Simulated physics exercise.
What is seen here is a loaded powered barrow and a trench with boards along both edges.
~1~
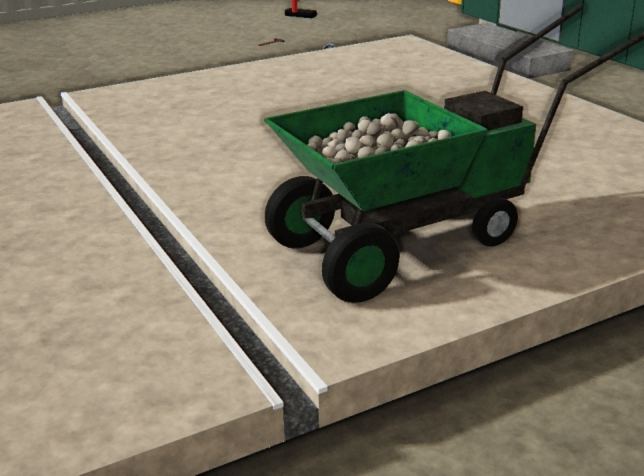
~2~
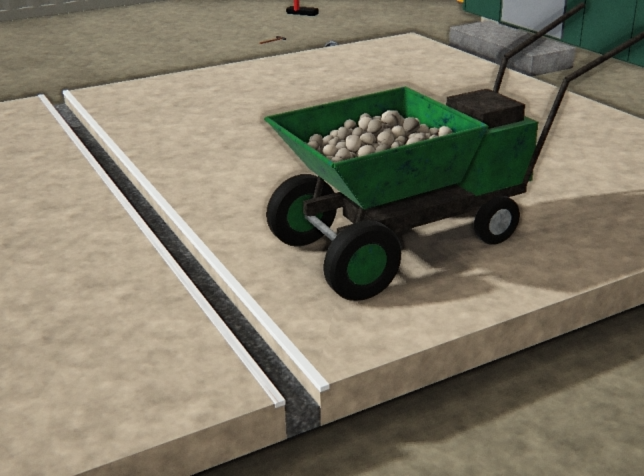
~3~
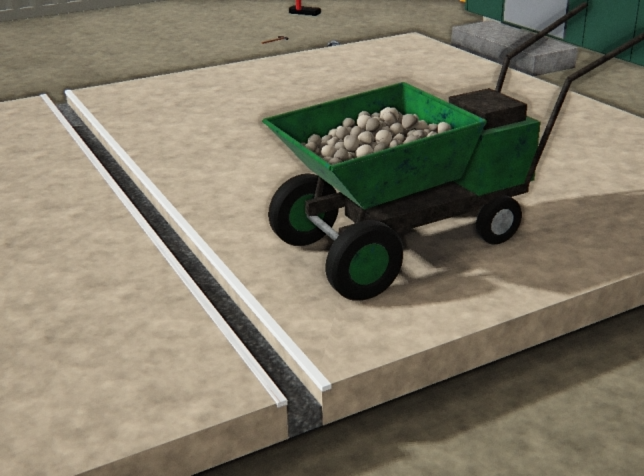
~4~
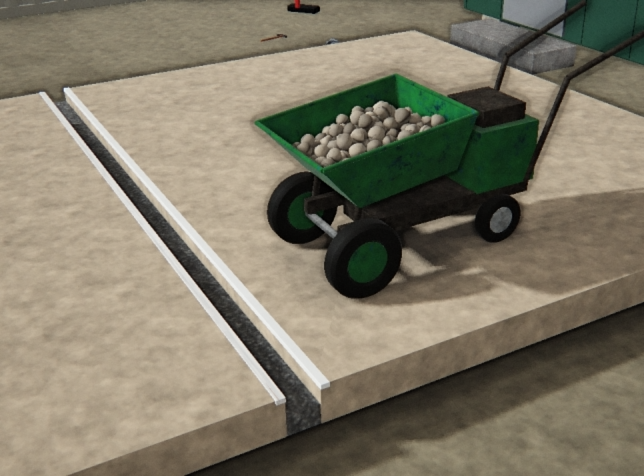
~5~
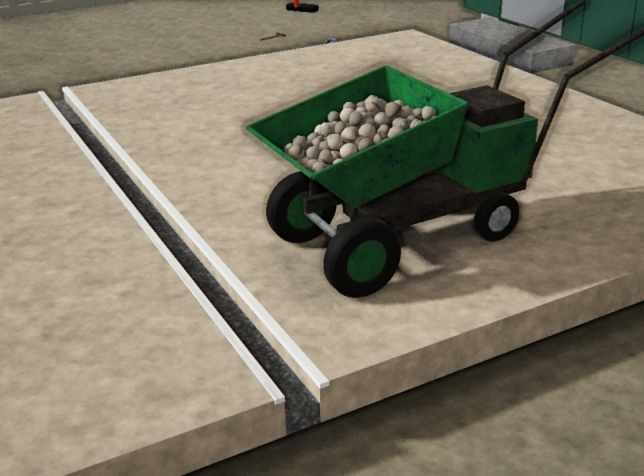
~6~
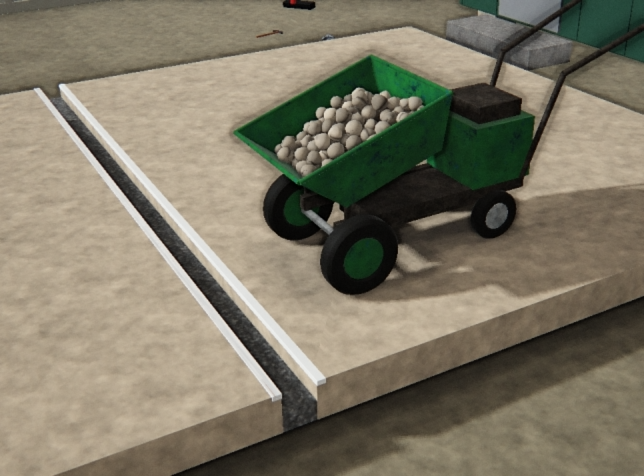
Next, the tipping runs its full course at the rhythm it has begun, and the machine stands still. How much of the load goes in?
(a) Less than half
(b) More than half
a.
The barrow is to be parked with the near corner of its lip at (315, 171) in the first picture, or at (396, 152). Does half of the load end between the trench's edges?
Place one, the lesser portion; place two, the lesser portion.
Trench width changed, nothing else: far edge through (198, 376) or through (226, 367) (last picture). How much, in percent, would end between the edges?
For the first it's 90 per cent, for the second 60 per cent.
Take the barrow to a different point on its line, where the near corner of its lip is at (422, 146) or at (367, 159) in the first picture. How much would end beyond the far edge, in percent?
0 % for the first, 30 % for the second.
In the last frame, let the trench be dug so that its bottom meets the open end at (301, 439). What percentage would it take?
Close to 40 per cent.
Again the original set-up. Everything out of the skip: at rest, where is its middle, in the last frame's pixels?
About pixel (184, 297).
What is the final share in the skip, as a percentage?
Around 0 %.
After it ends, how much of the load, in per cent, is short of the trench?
It works out to close to 0 per cent.
Just after the last frame, skip tipped steeply; every one in the skip.
A moment on, skip tipped right over; the larger part in the skip; about a tenth in or heaped over the trench; about a tenth beyond it; just a few falling.
Further on, skip tipped right over; about a tenth in the skip; roughly a quarter in or heaped over the trench; roughly two thirds beyond it.
When it is over, skip tipped right over; just a few in the skip; roughly a third in or heaped over the trench; roughly two thirds beyond it.
